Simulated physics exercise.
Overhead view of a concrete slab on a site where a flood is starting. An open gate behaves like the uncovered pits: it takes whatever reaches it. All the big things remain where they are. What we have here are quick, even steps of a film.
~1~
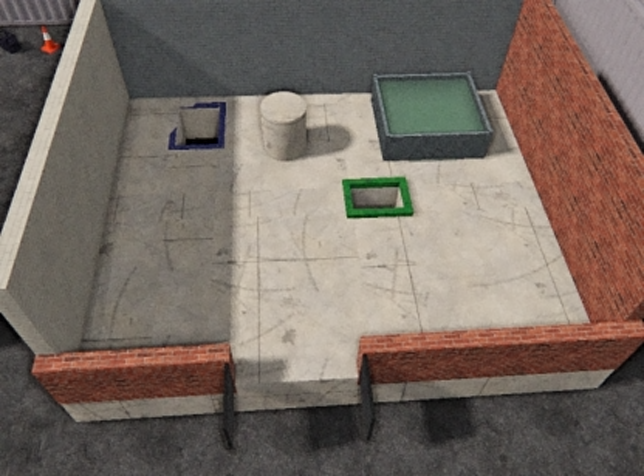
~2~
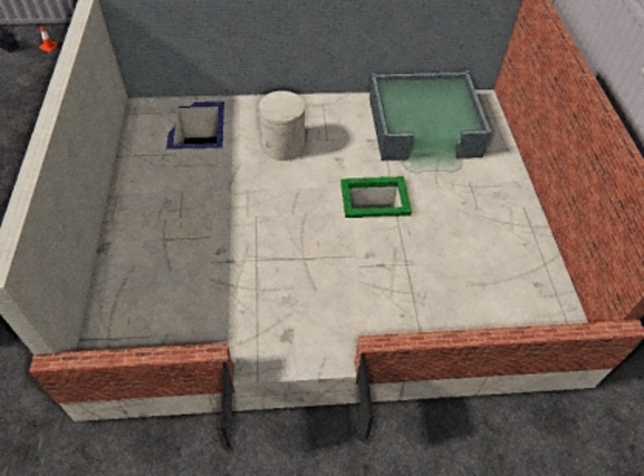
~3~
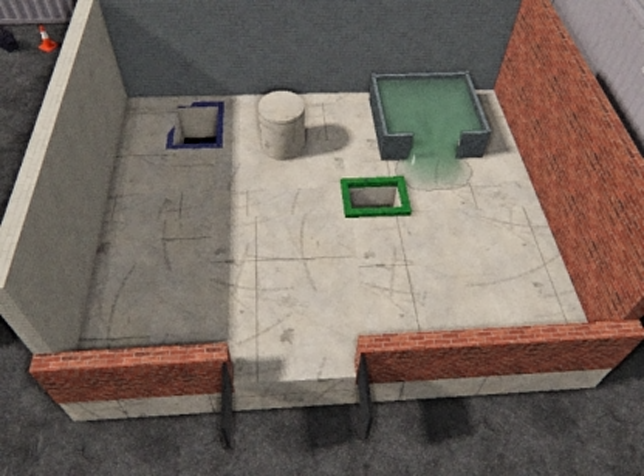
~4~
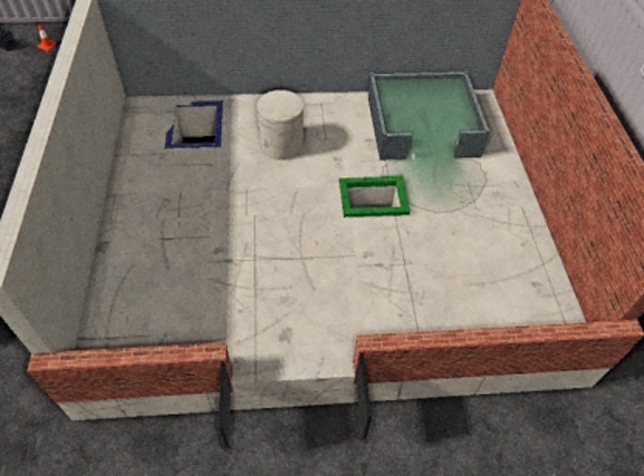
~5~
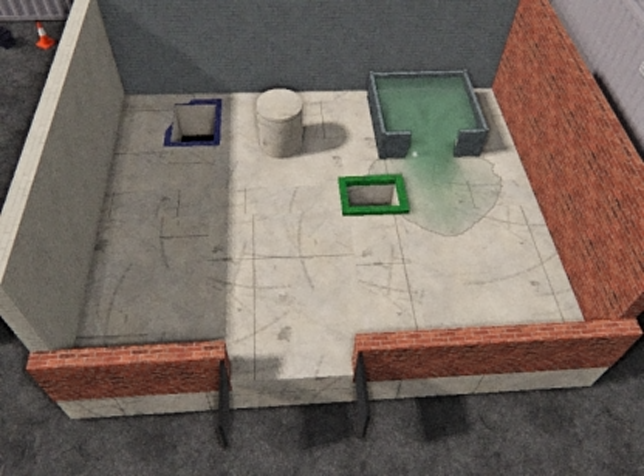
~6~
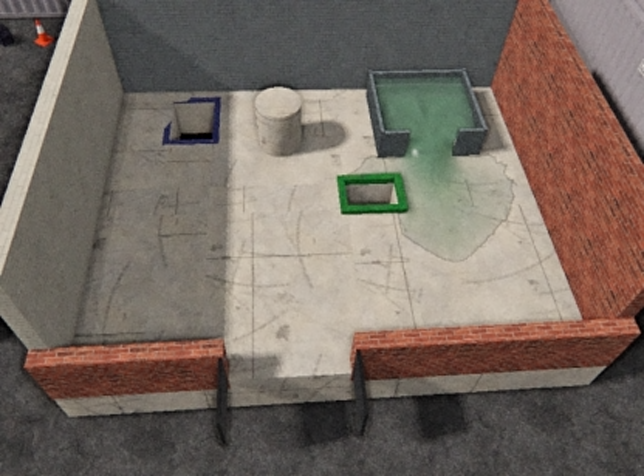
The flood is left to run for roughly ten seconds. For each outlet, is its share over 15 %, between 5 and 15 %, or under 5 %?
Shares: The gate between 5 and 15 %; the green pit under 5 %; the blue pit under 5 %.
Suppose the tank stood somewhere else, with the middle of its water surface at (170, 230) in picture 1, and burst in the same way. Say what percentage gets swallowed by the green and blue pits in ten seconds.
The green pit gets roughly 0 per cent and the blue pit roughly 8 per cent.
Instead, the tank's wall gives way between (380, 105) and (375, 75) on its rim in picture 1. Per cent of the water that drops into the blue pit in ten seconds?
I'd estimate the blue pit takes around 45 percent.
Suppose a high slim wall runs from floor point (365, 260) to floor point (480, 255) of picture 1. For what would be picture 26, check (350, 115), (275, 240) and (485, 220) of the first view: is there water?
In order: Dry; wet; wet.
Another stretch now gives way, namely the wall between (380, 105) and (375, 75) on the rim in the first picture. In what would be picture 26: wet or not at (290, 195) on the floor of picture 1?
Check at the given point: Inundated.
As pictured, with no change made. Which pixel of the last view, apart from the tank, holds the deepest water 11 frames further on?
I would point to (574, 345).
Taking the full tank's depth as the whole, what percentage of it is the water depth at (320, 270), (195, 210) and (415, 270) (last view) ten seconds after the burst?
Going place by place: 4 %, 2 % and 12 %.
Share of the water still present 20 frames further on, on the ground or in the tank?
98 %.
A moment on, water covers 25 % of the floor; the gate 0 %, the green pit 1 %, the blue pit 0 %.
Next, water covers 30 % of the floor; the gate 0 %, the green pit 1 %, the blue pit 0 %.
Then, water covers 30 % of the floor; the gate 1 %, the green pit 1 %, the blue pit 0 %.
Later, water covers 50 % of the floor; the gate 3 %, the green pit 2 %, the blue pit 0 %.
In the end, water covers 80 % of the floor; the gate 7 %, the green pit 2 %, the blue pit 0 %.
